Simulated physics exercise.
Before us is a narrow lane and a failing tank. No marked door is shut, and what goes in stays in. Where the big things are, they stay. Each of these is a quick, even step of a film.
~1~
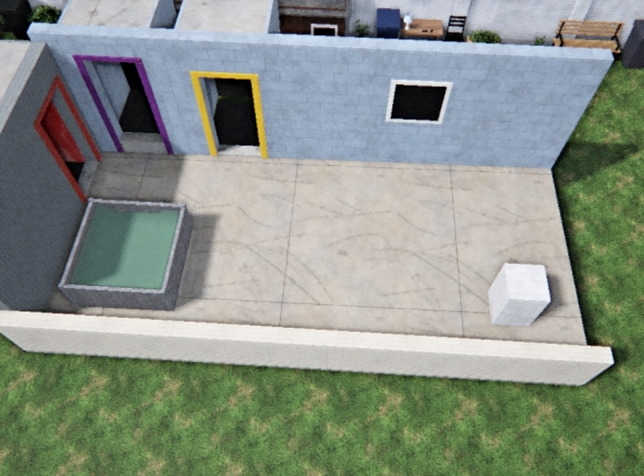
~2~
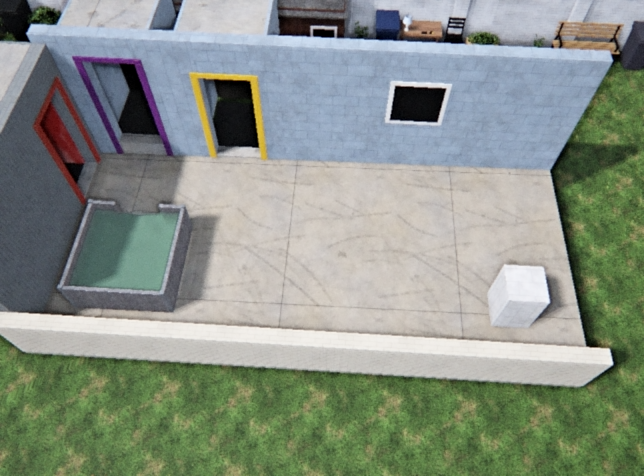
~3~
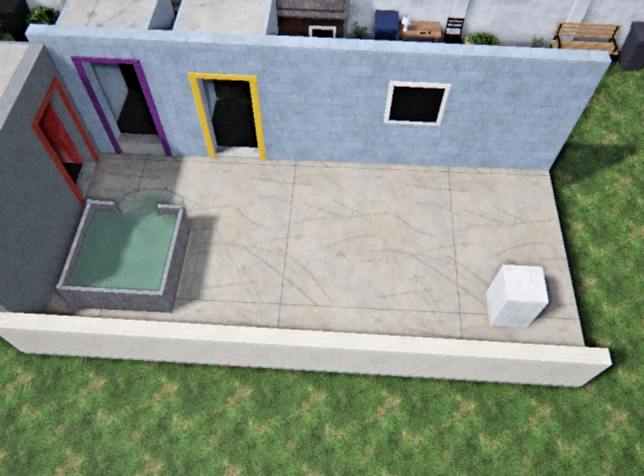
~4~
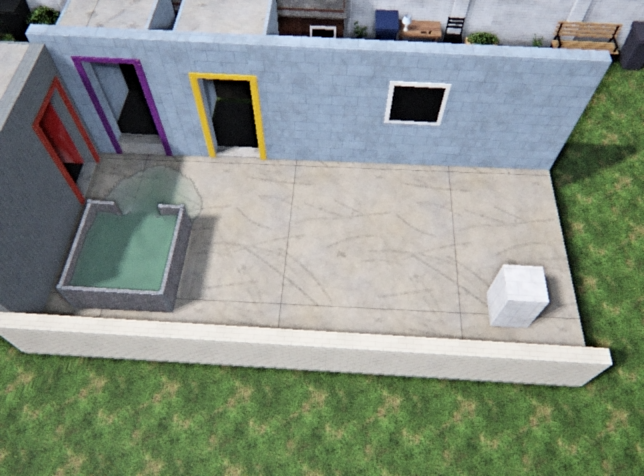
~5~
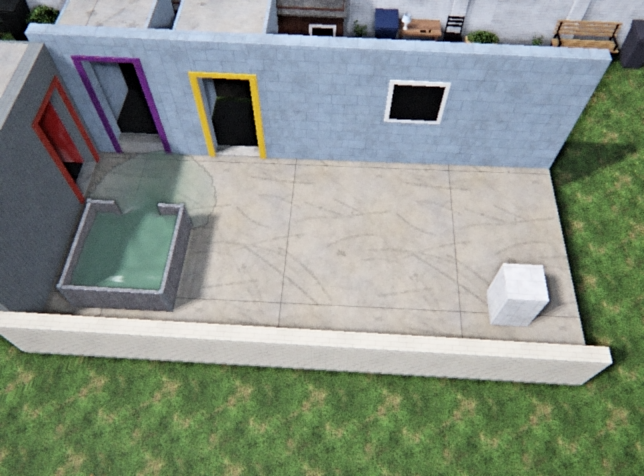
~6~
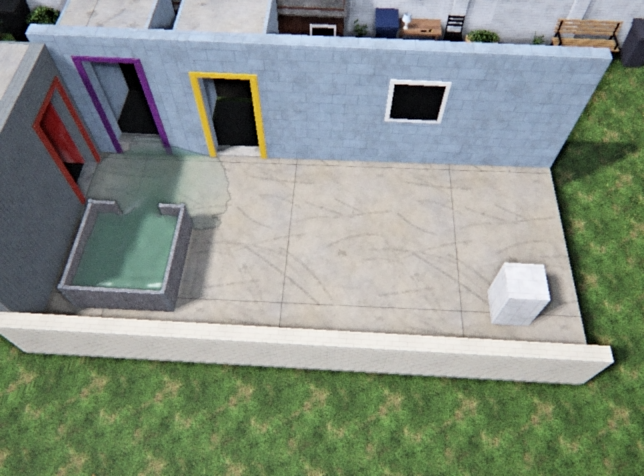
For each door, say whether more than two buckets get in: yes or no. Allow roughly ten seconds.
Yellow door: Yes; purple door: No; red door: Yes.
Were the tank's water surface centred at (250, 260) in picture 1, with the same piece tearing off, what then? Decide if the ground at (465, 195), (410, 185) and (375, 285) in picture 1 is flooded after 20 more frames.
First spot gets drenched, second spot gets drenched, third spot stays unwetted.
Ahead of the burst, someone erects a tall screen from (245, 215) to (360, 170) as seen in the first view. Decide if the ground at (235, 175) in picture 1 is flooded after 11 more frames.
There: Flooded.
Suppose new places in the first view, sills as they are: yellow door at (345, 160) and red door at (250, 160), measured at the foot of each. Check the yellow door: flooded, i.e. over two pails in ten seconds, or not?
Log - yellow door: Short of the mark.
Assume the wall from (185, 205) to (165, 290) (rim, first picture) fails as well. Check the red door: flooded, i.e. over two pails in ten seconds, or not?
Note: Red door admits less.
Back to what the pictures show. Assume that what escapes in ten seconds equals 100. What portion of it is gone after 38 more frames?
It works out at roughly 75 per cent.
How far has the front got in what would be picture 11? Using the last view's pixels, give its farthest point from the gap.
Farthest reach: About (278, 162).
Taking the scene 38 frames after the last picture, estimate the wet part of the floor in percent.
Share estimate: About 75 per cent.
A moment on, water covers 15 % of the floor; the yellow door under two buckets in, the purple door under two buckets in, the red door under two buckets in.
Next, water covers 20 % of the floor; the yellow door over two buckets in, the purple door under two buckets in, the red door over two buckets in.
Then, water covers 40 % of the floor; the yellow door over two buckets in, the purple door under two buckets in, the red door far over two buckets in.
Later, water covers 75 % of the floor; the yellow door over two buckets in, the purple door under two buckets in, the red door far over two buckets in.
In the end, water covers 85 % of the floor; the yellow door over two buckets in, the purple door under two buckets in, the red door far over two buckets in.
